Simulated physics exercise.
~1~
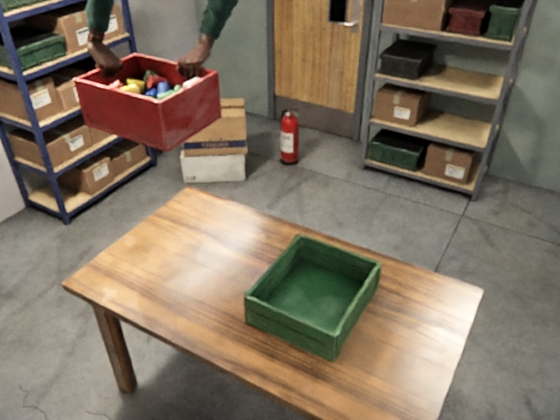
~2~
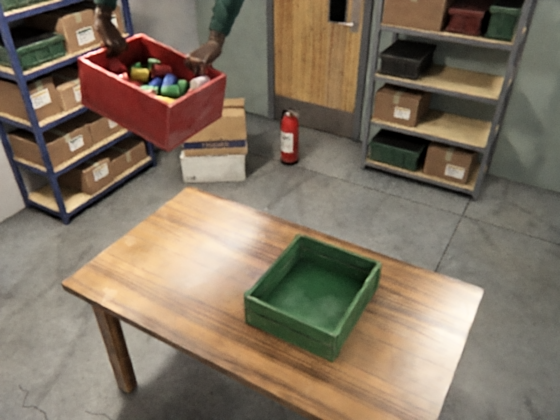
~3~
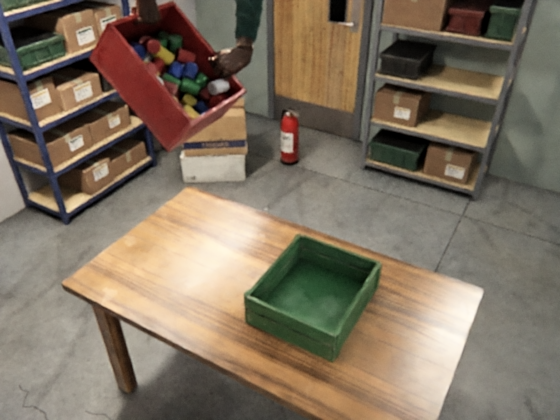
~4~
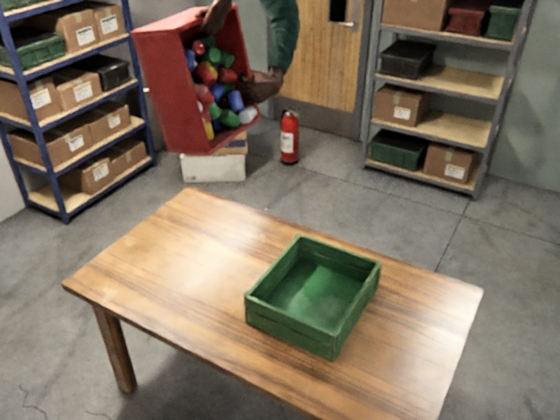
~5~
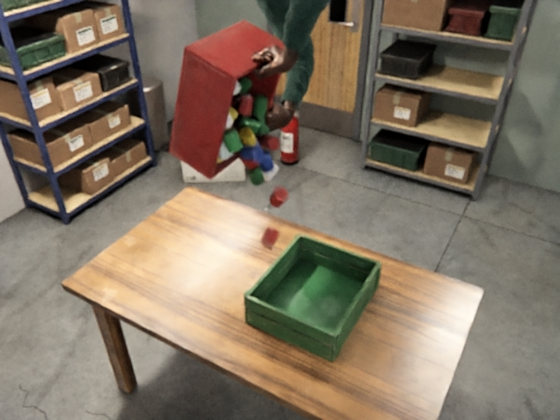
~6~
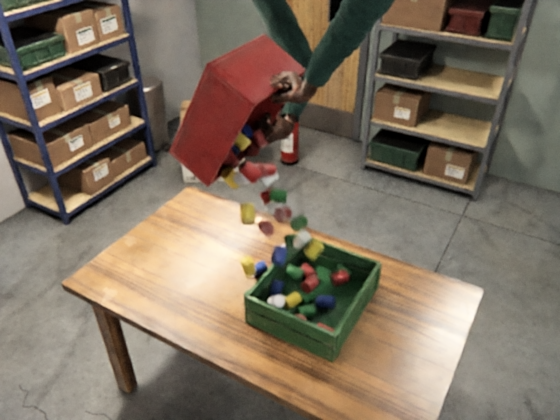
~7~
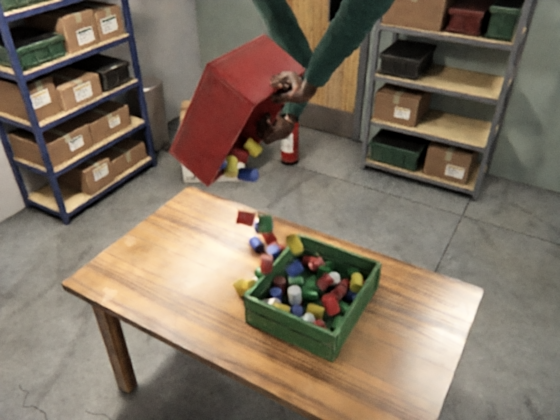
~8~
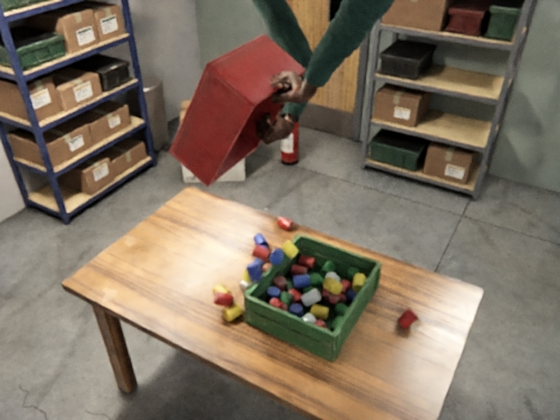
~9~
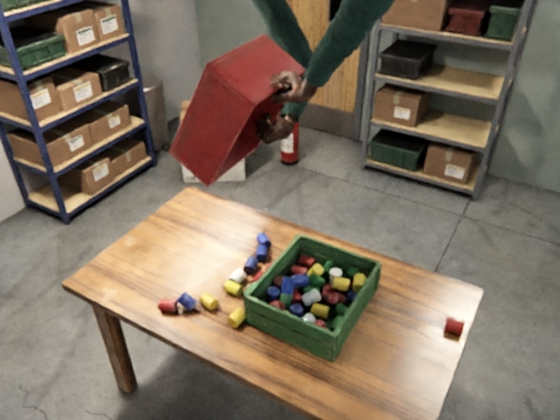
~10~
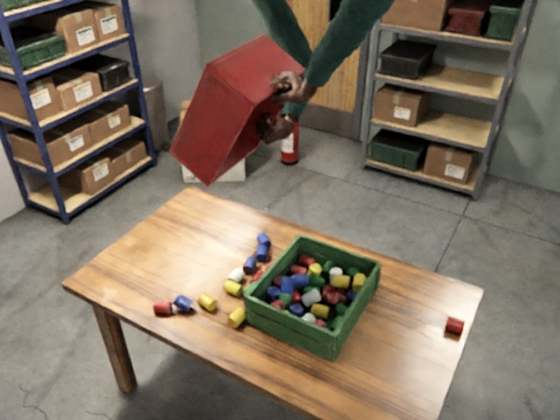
A red crate full of small colourful pieces was tilted steeply by someone's hands over a wooden table, tumbling its load toward a green tub. Most landed inside, but several scattered across the tabletop, mainly to the left, with one red piece near the right edge.
